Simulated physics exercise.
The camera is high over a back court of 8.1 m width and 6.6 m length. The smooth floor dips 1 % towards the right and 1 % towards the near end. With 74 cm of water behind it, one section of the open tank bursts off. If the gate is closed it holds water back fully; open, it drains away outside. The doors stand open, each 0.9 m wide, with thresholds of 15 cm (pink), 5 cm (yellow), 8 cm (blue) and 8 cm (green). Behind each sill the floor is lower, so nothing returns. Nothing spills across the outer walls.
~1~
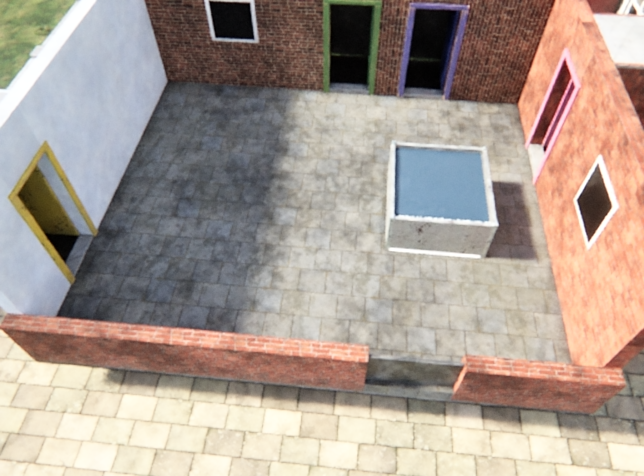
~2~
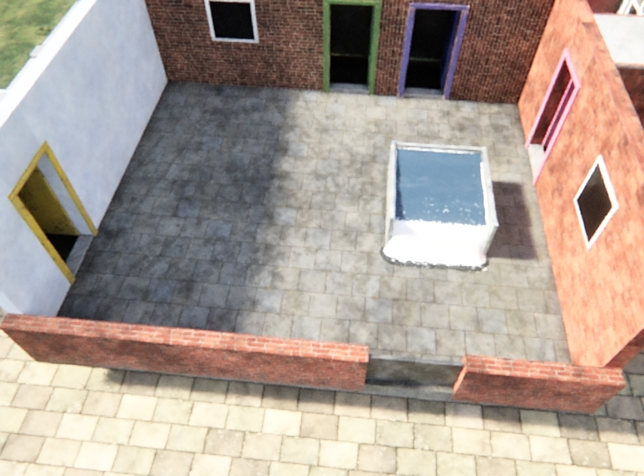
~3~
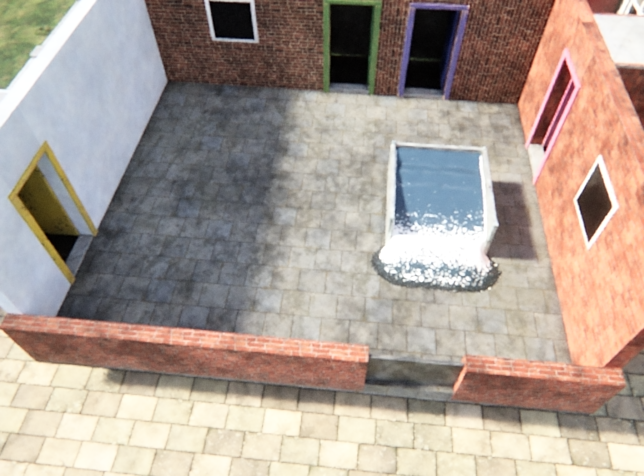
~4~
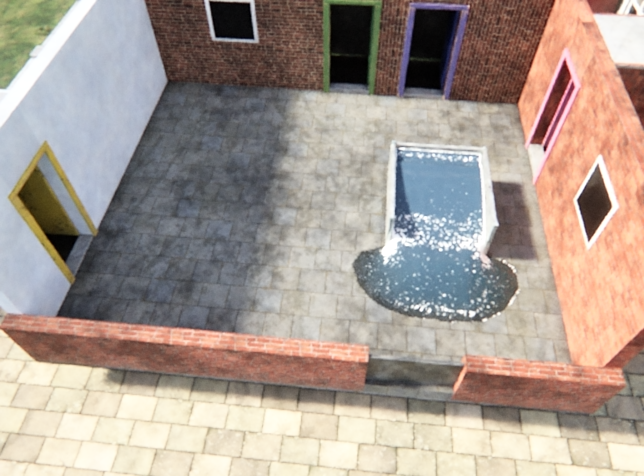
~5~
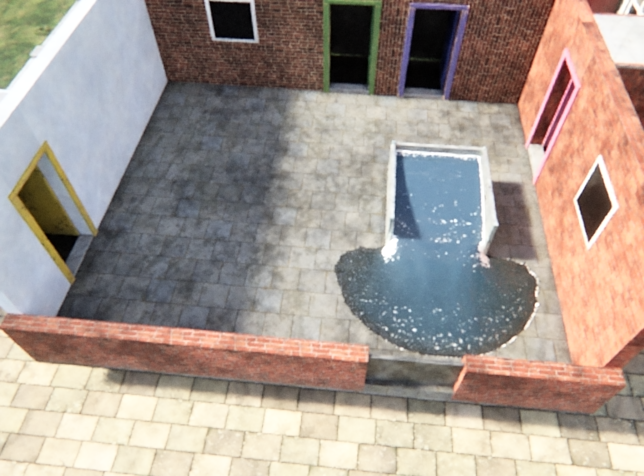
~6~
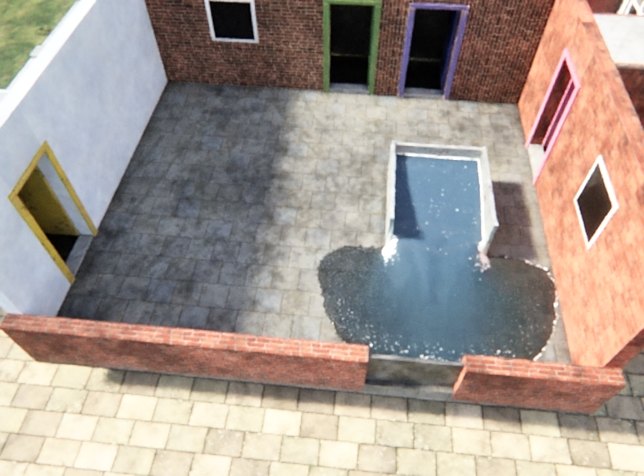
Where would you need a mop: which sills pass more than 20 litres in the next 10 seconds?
The water let in: At the pink door it stays under the limit; at the yellow door it exceeds the limit; at the blue door it stays under the limit; at the green door it keeps below the limit.
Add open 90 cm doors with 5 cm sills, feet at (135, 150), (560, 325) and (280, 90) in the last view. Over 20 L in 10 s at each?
In turn: Not over, over, not over.
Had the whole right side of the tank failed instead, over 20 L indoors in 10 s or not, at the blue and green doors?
Against that limit: Blue under, green under.
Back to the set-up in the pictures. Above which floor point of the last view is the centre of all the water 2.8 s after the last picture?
Near (395, 295).
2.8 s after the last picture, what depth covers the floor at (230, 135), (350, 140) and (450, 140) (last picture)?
In that order: 0, 0 and 0 cm.
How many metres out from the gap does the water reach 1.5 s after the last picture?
Roughly 5.2 m.
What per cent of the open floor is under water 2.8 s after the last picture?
Near 40 per cent is wet.
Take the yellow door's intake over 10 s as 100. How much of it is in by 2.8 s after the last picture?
Some 0 per cent by then.
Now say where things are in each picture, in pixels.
The first frame shows still water, 74 cm deep, in the open tank at (440, 184).
In the second frame, the front is at (385, 250), 0.9 m from the gap at (437, 242); 0.4 m2 of floor is under water; 74 cm left at the back of the open tank.
In the third frame, the front is at (380, 270), 1.1 m from the gap at (437, 242); 1.2 m2 of floor is under water; 73 cm left at the back of the open tank.
In the fourth frame, water pours out at (437, 243) and has run 1.4 m, to (365, 283); typically 10 cm deep outside, 65 cm at the open tank's back.
In the fifth frame, the front is at (480, 350), 1.9 m from the gap at (436, 244); 4.6 m2 of floor is under water; 62 cm left at the back of the open tank.
In the sixth frame, water pours out at (436, 244) and has run 2.5 m, to a hidden place; typically 6 cm deep outside, 60 cm at the open tank's back.
Then, 0.7 s after the last picture water covers 20 % of the floor and is deepest (49 cm) near (570, 389); pink door not reached, yellow door not reached, blue door not reached, green door not reached.
Then, 1.5 s after the last picture water covers 20 % of the floor and is deepest (45 cm) near (570, 389); pink door not reached, yellow door not reached, blue door not reached, green door not reached.
Then, 2.8 s after the last picture water covers 40 % of the floor and is deepest (24 cm) near (570, 389); pink door 3 cm at the sill, 0 L in, yellow door 9 cm at the sill, 0 L in, blue door not reached, green door not reached.
Then, 5.3 s after the last picture water covers 65 % of the floor and is deepest (16 cm) near (517, 123); pink door 7 cm at the sill, 0 L in, yellow door 8 cm at the sill, 36 L in, blue door 6 cm at the sill, 0 L in, green door not reached.
Then, 9.3 s after the last picture water covers 100 % of the floor and is deepest (8 cm) near (545, 386); pink door 5 cm at the sill, 0 L in, yellow door 3 cm at the sill, 43 L in, blue door 3 cm at the sill, 0 L in, green door 2 cm at the sill, 0 L in.
